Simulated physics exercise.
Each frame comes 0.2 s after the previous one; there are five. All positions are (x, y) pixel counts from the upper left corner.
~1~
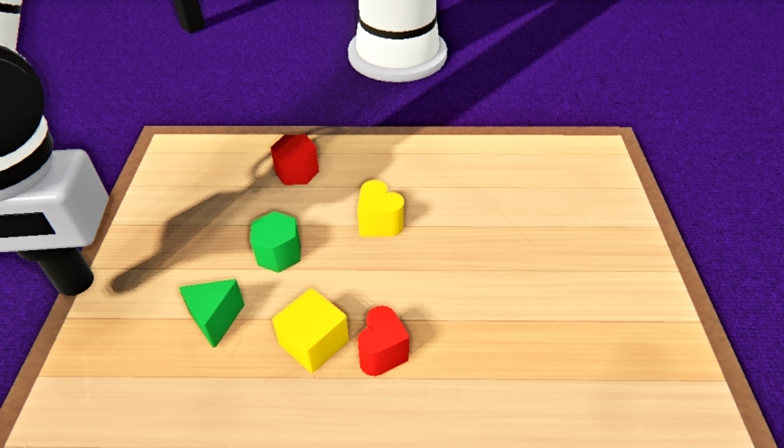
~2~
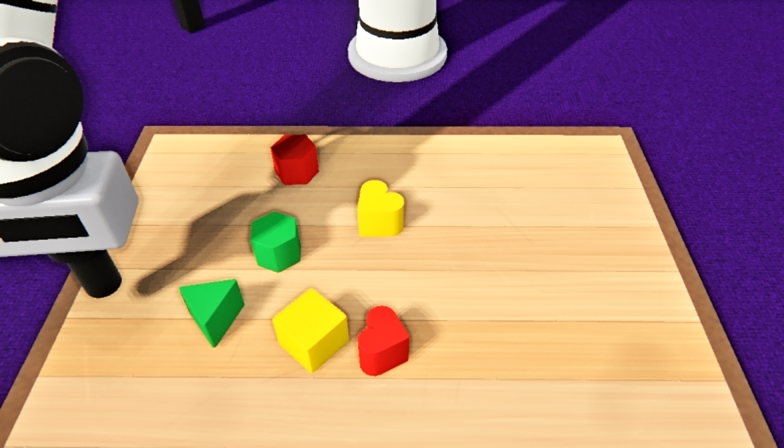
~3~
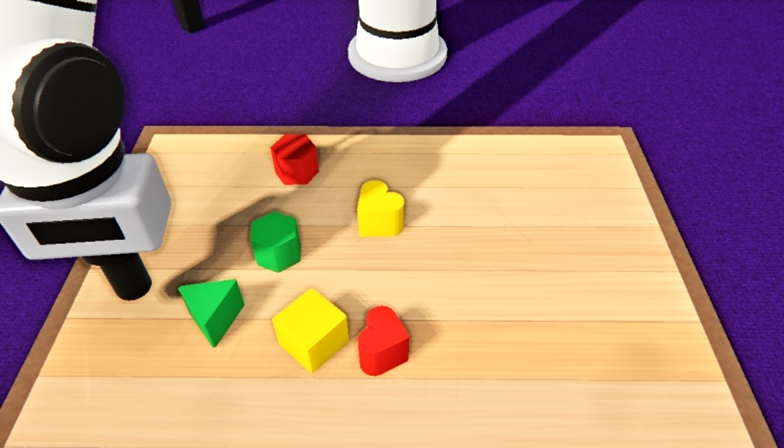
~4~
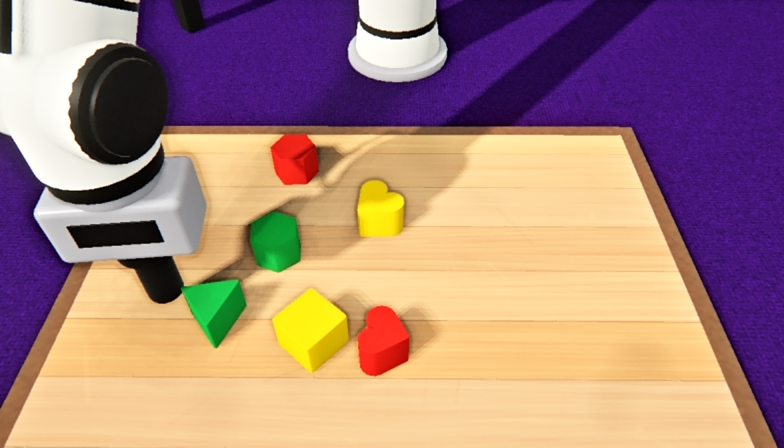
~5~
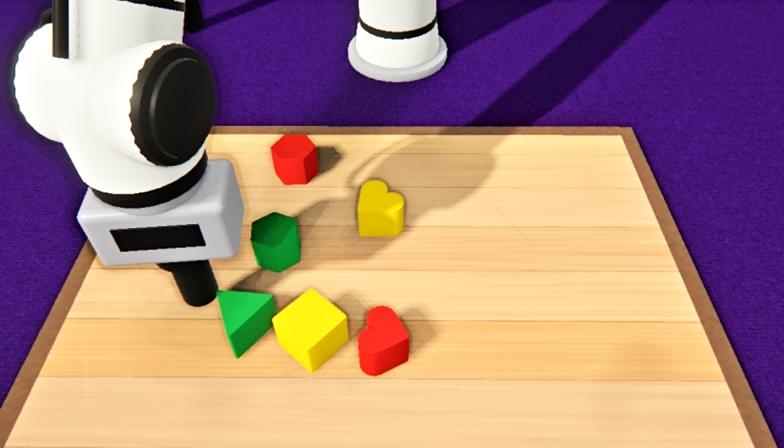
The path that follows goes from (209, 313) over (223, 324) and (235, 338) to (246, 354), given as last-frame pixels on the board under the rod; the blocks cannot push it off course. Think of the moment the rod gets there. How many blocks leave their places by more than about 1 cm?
I'd say just one block gets shifted by more than about 1 cm.
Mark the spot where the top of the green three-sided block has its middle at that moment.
For the centre of its top, I'd go with (271, 311).
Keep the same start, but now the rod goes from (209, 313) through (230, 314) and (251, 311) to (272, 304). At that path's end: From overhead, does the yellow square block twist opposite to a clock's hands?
Yes
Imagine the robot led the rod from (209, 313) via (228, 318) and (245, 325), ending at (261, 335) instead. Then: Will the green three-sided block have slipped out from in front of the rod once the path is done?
No - that is not the case.
On the path given first. Halfway along, rod at (223, 313); green three-sided block at (259, 309).
At the end, rod at (239, 336); green three-sided block at (271, 311); green six-sided block still; yellow square block at (314, 322), turned 10° anticlockwise.
